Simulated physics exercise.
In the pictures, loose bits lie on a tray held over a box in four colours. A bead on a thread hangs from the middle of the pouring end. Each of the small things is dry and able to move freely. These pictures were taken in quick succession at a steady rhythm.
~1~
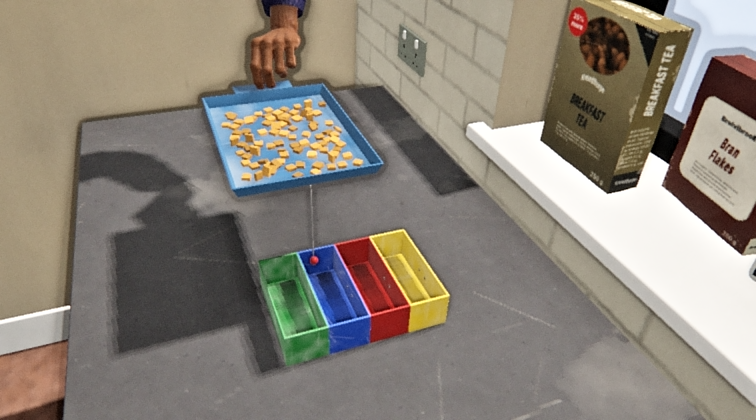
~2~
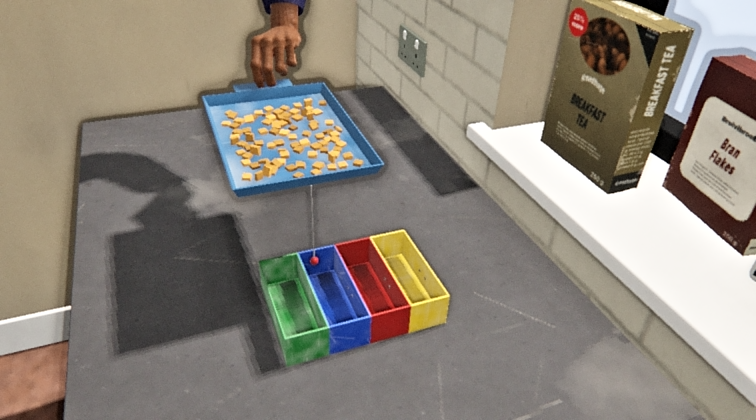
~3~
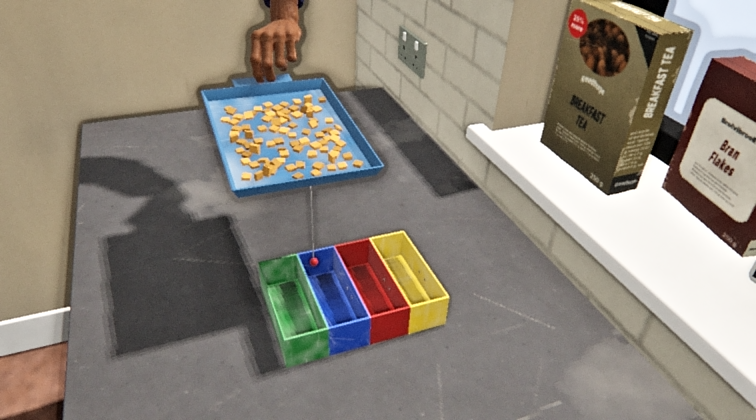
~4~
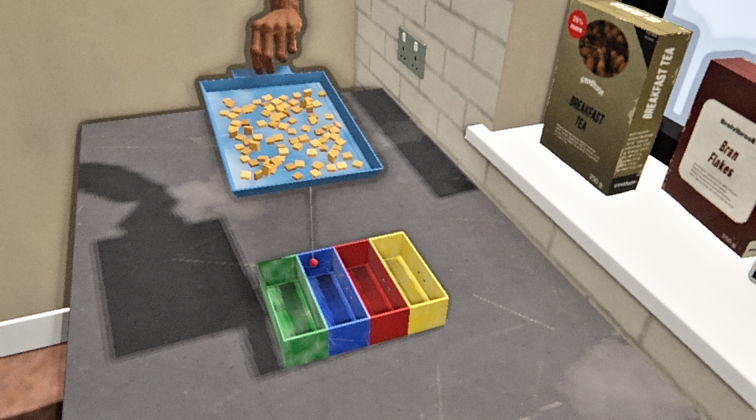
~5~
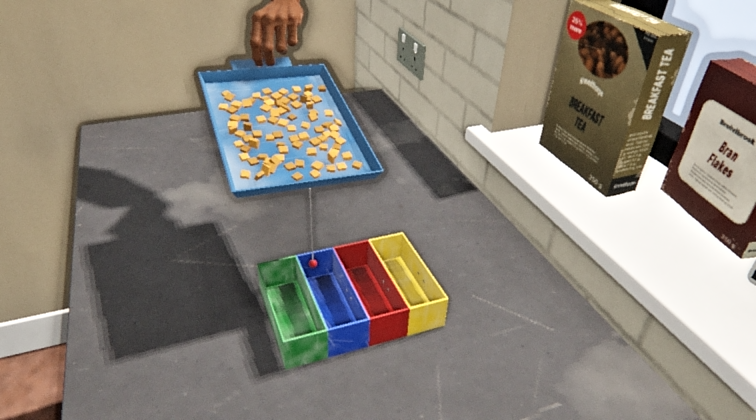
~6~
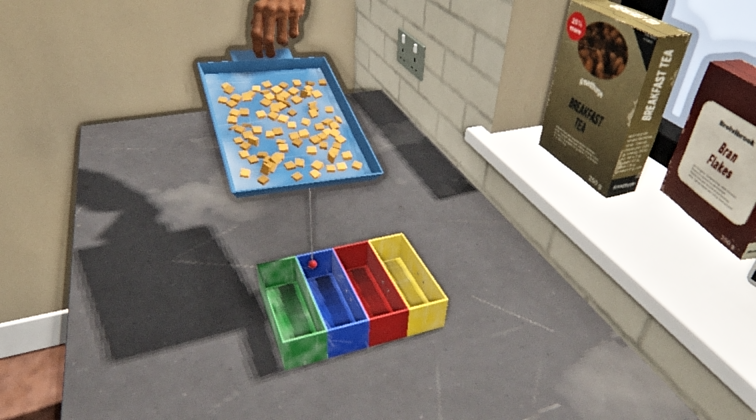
In this clip, a hand holds a blue tray of small orange-yellow pieces above a box with green, blue, red and yellow compartments, then gradually raises the tray's handle end, tilting it slightly as the pieces shift a little.
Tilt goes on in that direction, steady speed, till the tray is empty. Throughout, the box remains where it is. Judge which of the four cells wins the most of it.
Most goes to the red cell.
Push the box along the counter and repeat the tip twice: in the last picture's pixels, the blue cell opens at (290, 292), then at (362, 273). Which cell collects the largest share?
For the first spot the answer is the cell in yellow, and for the second spot it is that blue cell.
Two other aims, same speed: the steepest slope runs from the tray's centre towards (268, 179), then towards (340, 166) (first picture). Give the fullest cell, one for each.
So the first one goes to green and the second to the red one.
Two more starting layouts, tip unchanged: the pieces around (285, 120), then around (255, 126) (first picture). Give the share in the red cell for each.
Roughly 50 and 40 percent, in that order.
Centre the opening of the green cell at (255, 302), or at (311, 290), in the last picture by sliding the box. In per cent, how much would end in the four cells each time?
In order: 90 percent, then 100 percent.
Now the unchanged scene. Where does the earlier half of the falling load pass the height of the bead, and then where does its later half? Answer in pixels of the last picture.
Early half: (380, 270); late half: (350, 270).
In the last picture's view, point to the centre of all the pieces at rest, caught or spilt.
Centre at rest, last view: Approx. (368, 312).
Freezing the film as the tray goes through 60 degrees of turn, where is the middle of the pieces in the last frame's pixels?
Mark it at roughly (330, 159) in the final frame.
Soon after the last picture, tray tipped steeply; nearly all on the tray; a stray few falling or outside the box.
A little later, tray tipped past a quarter turn; a small part on the tray; about a third in the red cell; a small part in the yellow cell; a small part in the blue cell; a stray few in the green cell; about a third falling or outside the box.
Later still, tray tipped past a quarter turn; about half in the red cell; about a quarter in the blue cell; about a quarter in the yellow cell; a small part in the green cell; a stray few falling or outside the box.
At rest, tray tipped past a quarter turn; about half in the red cell; about a quarter in the blue cell; about a quarter in the yellow cell; a small part in the green cell; a stray few outside the box.
